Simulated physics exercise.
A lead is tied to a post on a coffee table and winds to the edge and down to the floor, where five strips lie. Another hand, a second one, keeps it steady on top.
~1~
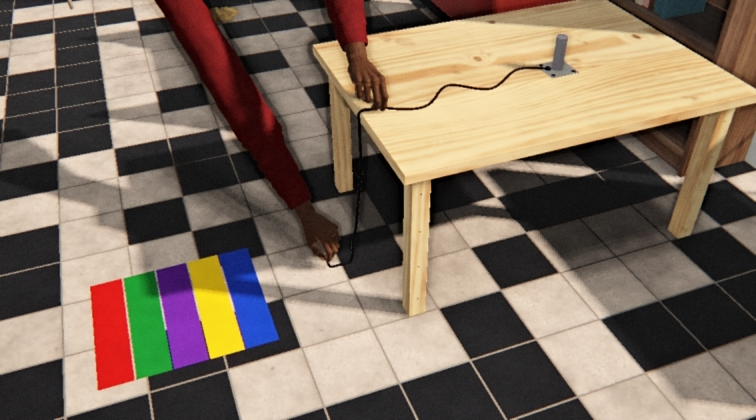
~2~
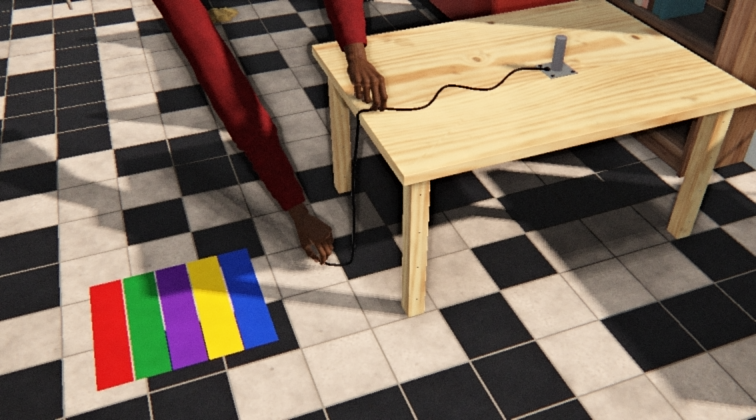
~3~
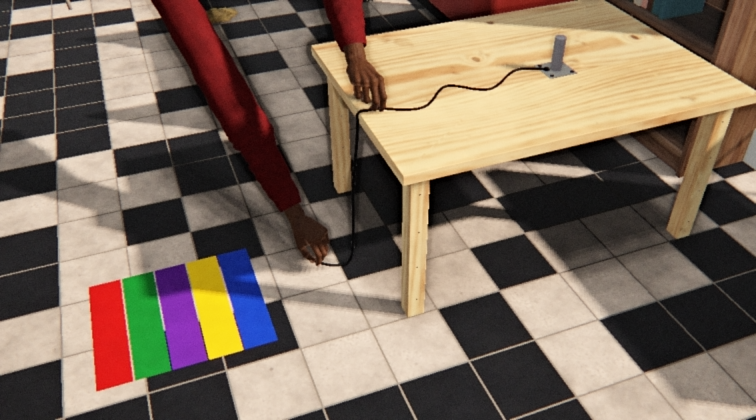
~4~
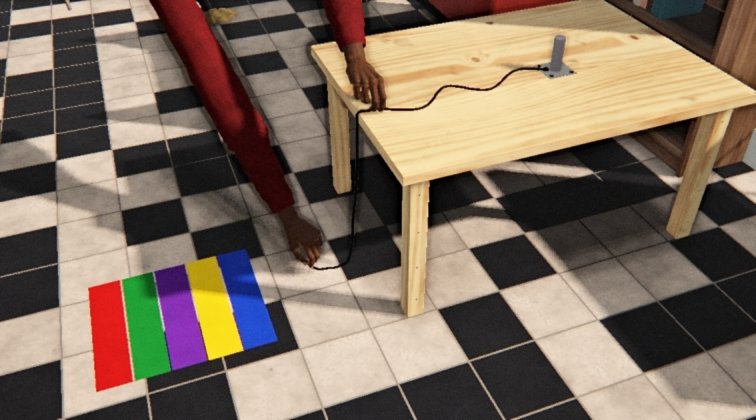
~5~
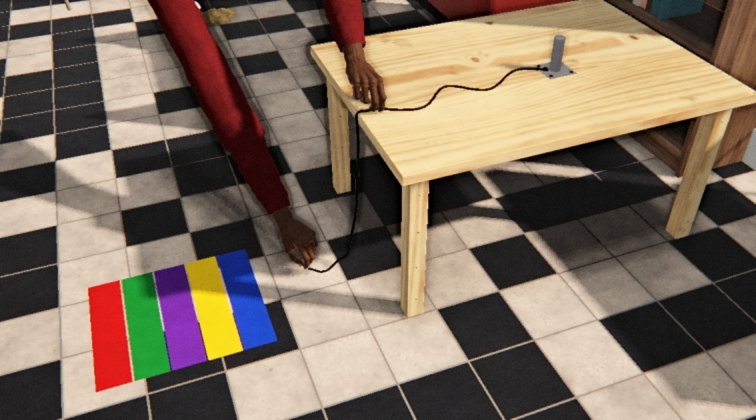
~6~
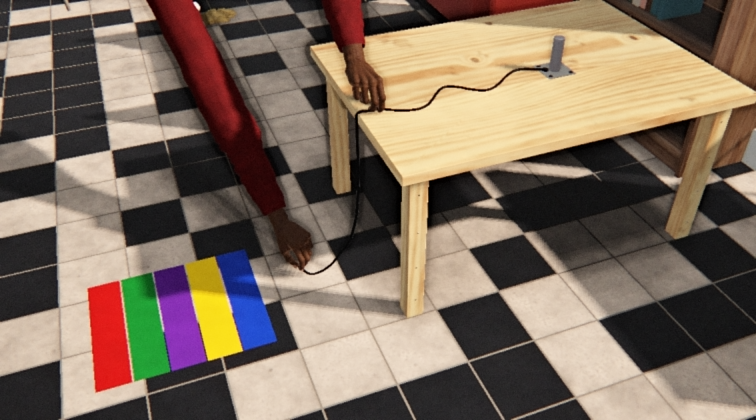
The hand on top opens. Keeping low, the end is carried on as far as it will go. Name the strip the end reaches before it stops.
Purple.
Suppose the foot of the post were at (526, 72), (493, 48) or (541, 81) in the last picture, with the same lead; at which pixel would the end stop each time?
About (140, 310), (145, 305) and (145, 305).
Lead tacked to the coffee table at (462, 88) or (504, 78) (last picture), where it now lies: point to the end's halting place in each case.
(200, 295); (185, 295).
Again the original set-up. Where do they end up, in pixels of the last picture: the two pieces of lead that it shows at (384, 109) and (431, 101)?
In that view they sit near (353, 119) and near (403, 101).
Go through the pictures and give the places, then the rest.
End (326, 259); blue (257, 325); yellow (222, 335); purple (187, 344); green (152, 354); red (114, 365), in the first picture.
End (320, 261); lead through (516, 70) (469, 88) (418, 109) (358, 128) (353, 190) (354, 248), in the second picture.
End (315, 262), in the third picture.
End (309, 264); lead through (515, 71) (468, 88) (417, 109) (357, 128) (356, 190) (352, 249), in the fourth picture.
End (304, 265), in the fifth picture.
End (299, 267); lead through (514, 71) (467, 89) (417, 109) (357, 129) (358, 190) (344, 248), in the sixth picture.
Soon after, end near (245, 281); over blue.
Then, end near (201, 292); over yellow.
At full stretch, end near (177, 299); over purple. It gets as far as the purple strip.
